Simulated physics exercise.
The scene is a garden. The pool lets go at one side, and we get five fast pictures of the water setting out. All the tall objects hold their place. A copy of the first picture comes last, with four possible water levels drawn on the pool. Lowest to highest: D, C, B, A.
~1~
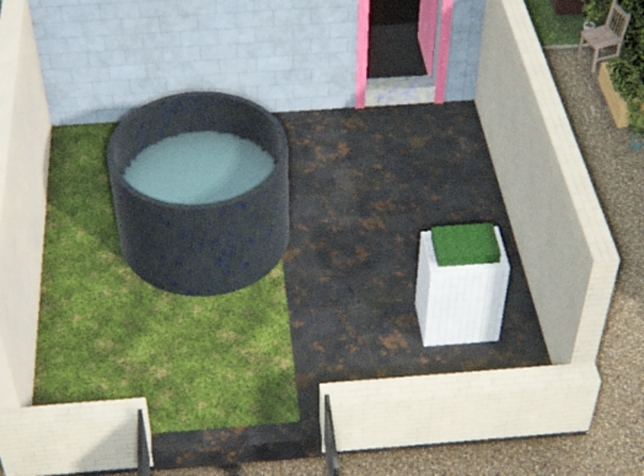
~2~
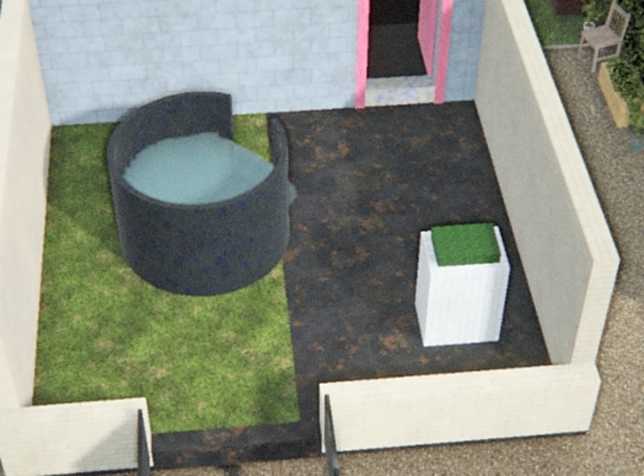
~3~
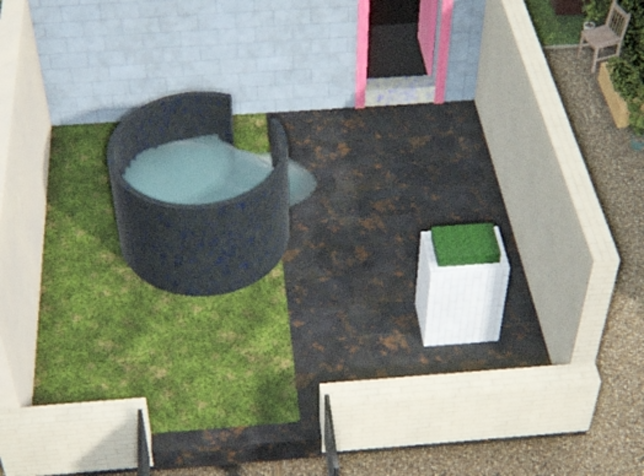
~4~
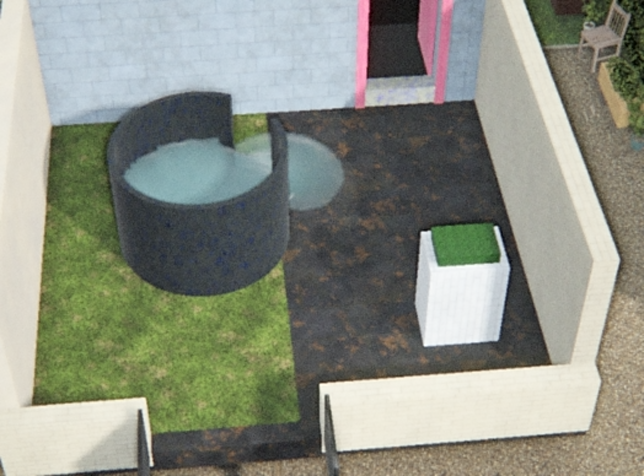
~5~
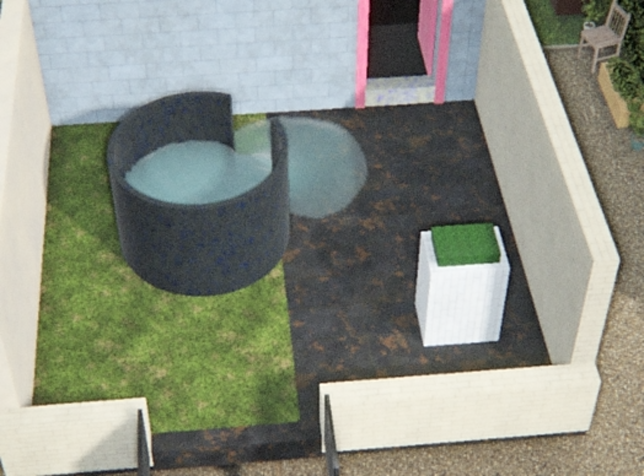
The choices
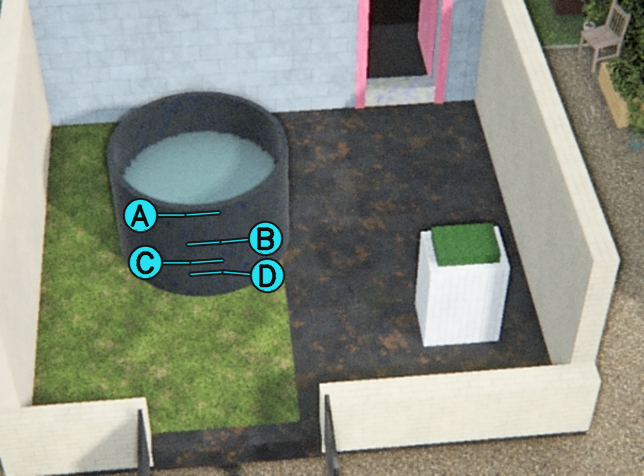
A round dark pool full of water sat on the grass in a walled garden until a section of its back wall vanished, and water poured through the gap and spread across the dark paving.
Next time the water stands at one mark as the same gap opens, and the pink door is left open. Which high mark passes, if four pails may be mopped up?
Level B just does it.
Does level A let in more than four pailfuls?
Yes, it does.
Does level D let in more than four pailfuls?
No, not at all.
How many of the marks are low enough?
Three of the four.
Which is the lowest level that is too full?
That is level A.
On the marked copy, A at (201, 213); B at (204, 243); C at (206, 261); D at (207, 273); from the bottom up D, C, B, A.
With A, about 9 bucketfuls get in.
With B, a splash gets over, under a bucket.
With C, nothing gets over.
With D, nothing gets over.
